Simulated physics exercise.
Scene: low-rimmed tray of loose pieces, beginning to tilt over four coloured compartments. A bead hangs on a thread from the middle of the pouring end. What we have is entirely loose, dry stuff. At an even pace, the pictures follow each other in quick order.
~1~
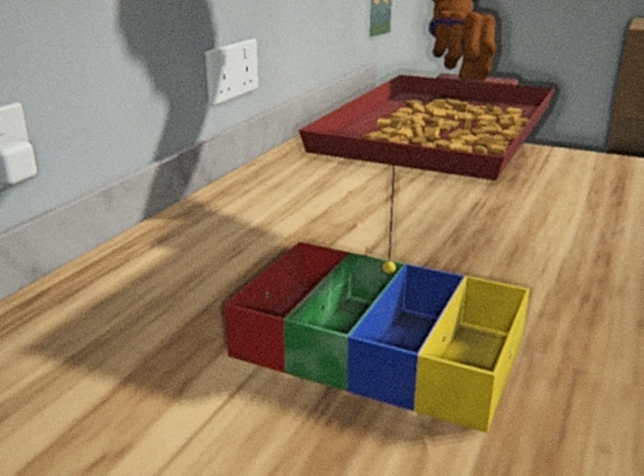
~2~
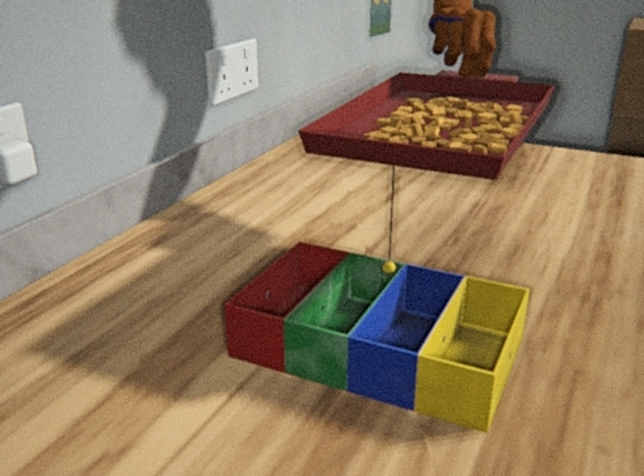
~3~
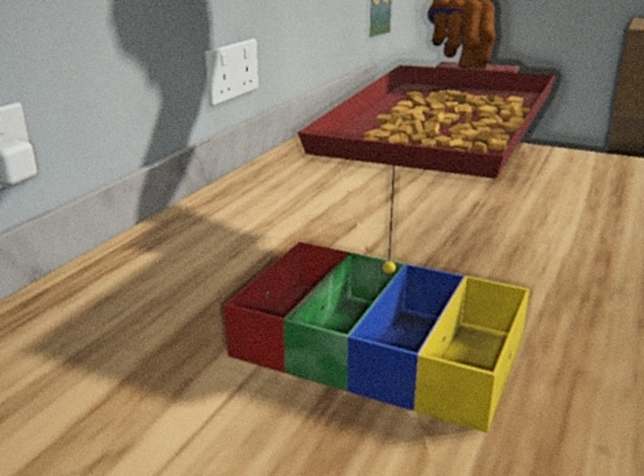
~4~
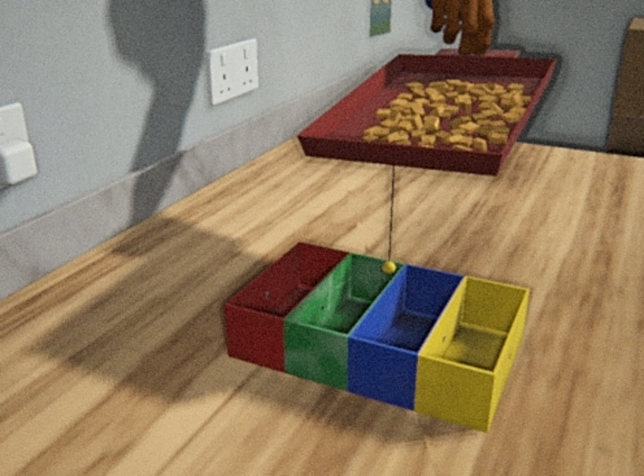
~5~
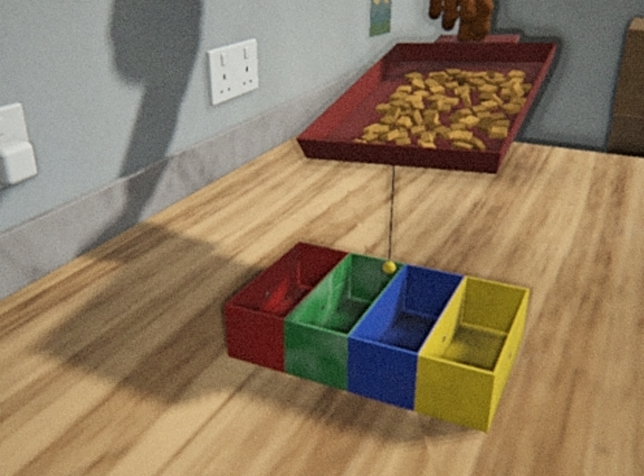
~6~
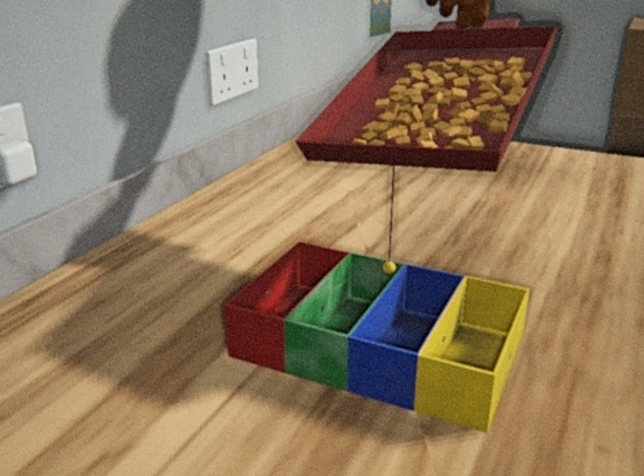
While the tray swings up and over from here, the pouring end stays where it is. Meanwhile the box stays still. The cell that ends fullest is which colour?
It is the red cell.
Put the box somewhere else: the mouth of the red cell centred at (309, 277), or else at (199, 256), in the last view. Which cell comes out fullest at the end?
So the first one goes to that red cell and the second to that blue cell.
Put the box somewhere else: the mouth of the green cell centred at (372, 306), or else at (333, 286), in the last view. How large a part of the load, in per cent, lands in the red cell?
First 60 per cent, second 50 per cent.
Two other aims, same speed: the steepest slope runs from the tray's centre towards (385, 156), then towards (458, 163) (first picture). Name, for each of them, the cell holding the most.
Try 1 - green. Try 2 - yellow.
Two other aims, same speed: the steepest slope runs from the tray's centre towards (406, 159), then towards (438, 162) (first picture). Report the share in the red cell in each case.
The first try would leave around 10 per cent there, the second around 0 per cent.
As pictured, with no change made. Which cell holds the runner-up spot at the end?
In second place: That green cell.
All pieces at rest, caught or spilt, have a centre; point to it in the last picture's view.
Somewhere close to (300, 324) in the last picture.
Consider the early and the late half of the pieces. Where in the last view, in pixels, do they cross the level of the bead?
I'd place the first part at (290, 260) and the rest at (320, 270).
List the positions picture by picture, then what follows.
In the first frame, corners of the pouring end (306, 129) and (498, 155), level; middle of the load (444, 129), cereal squares; bead on its thread (389, 268); red cell (255, 333); green cell (316, 350); blue cell (382, 368); yellow cell (454, 388).
In the second frame, corners of the pouring end (306, 130) and (498, 154), level; middle of the load (444, 127).
In the third frame, corners of the pouring end (305, 131) and (498, 153), tipped barely, lowest at the left corner; middle of the load (444, 123).
In the fourth frame, corners of the pouring end (304, 134) and (497, 151), tipped a little, lowest at the left corner; middle of the load (444, 116).
In the fifth frame, corners of the pouring end (303, 136) and (496, 149), tipped a little, lowest at the left corner; middle of the load (444, 109).
In the sixth frame, corners of the pouring end (303, 139) and (495, 148), tipped a little, lowest at the left corner; middle of the load (443, 102), just a few on the move; red cell (255, 333); green cell (316, 350); blue cell (382, 368); yellow cell (454, 388).
Just after the last frame, tray tipped steeply; every one on the tray.
A moment on, tray tipped right over; almost all on the tray; just a few in the green cell; just a few in the red cell; just a few falling or outside the box.
Further on, tray tipped past a quarter turn; roughly two thirds in the red cell; roughly a third in the green cell; just a few in the blue cell; just a few falling or outside the box.
When it is over, tray tipped past a quarter turn; roughly two thirds in the red cell; roughly a third in the green cell; just a few in the blue cell; not one in the yellow cell; just a few outside the box.
